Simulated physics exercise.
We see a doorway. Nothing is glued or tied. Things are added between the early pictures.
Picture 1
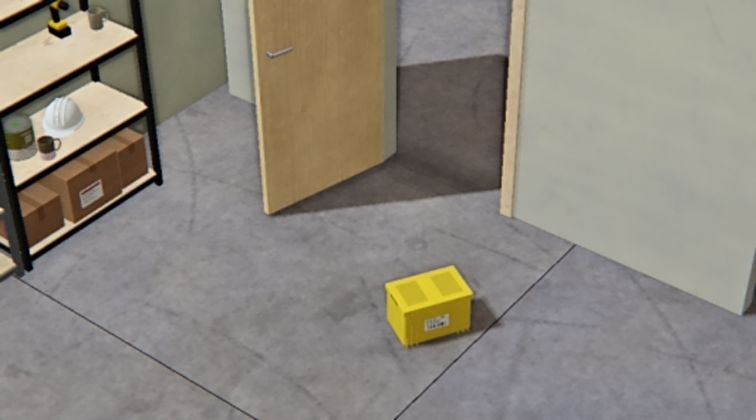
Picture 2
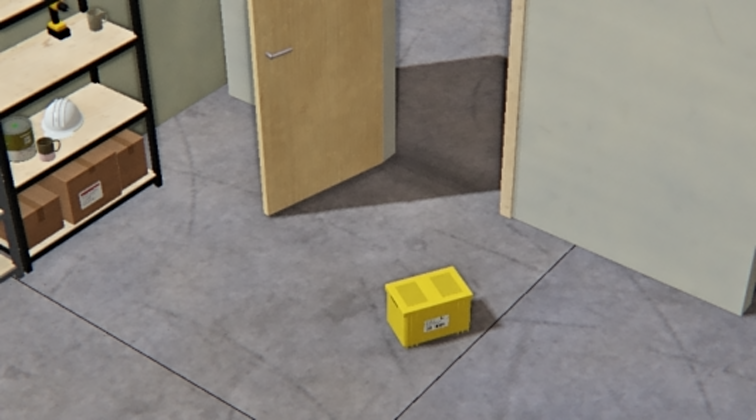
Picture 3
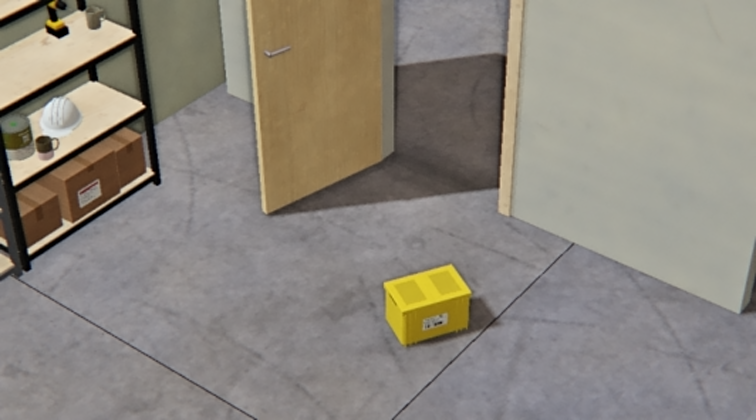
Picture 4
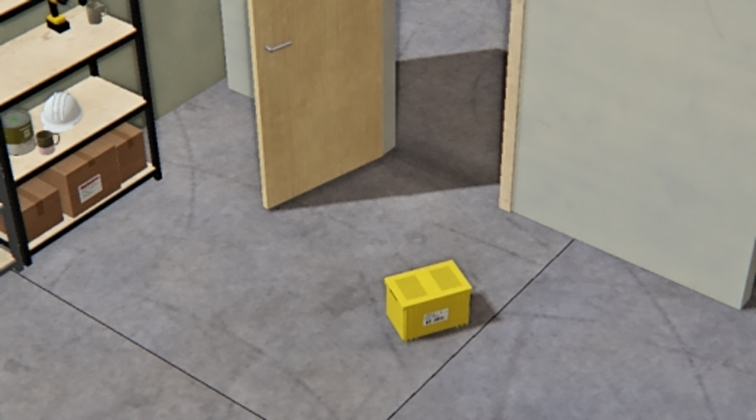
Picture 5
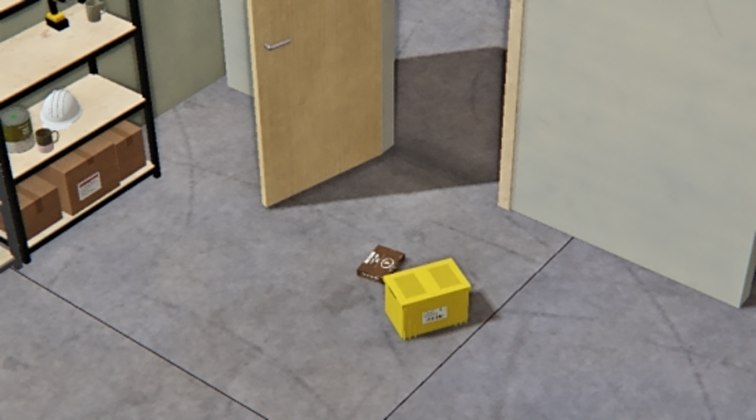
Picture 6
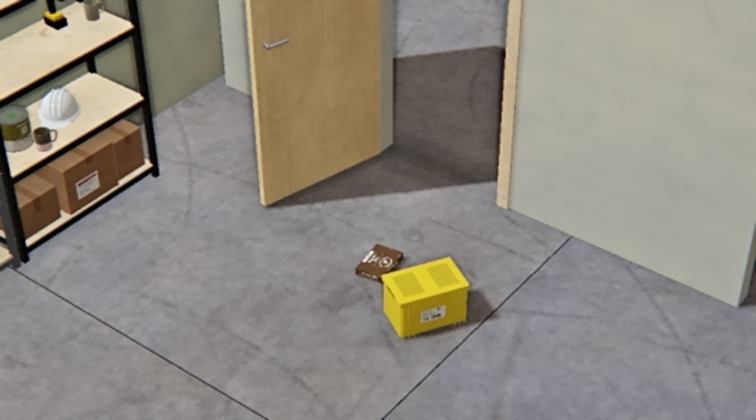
A brown packet appears behind the still yellow tote on the floor near the open door.
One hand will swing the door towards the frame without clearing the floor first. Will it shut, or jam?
In the end the door closes.
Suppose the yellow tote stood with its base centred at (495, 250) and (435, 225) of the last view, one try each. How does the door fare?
First, it reaches the frame; second, it stops short.
Then, 0.60 s on from there, open by 79°.
Then, 1.00 s on from there, open by 43°.
Then, 1.30 s on from there, open by 14°.
In the end, open by 0°; both unmoved. At the end, from the last picture's camera, brown packet near (380, 263).
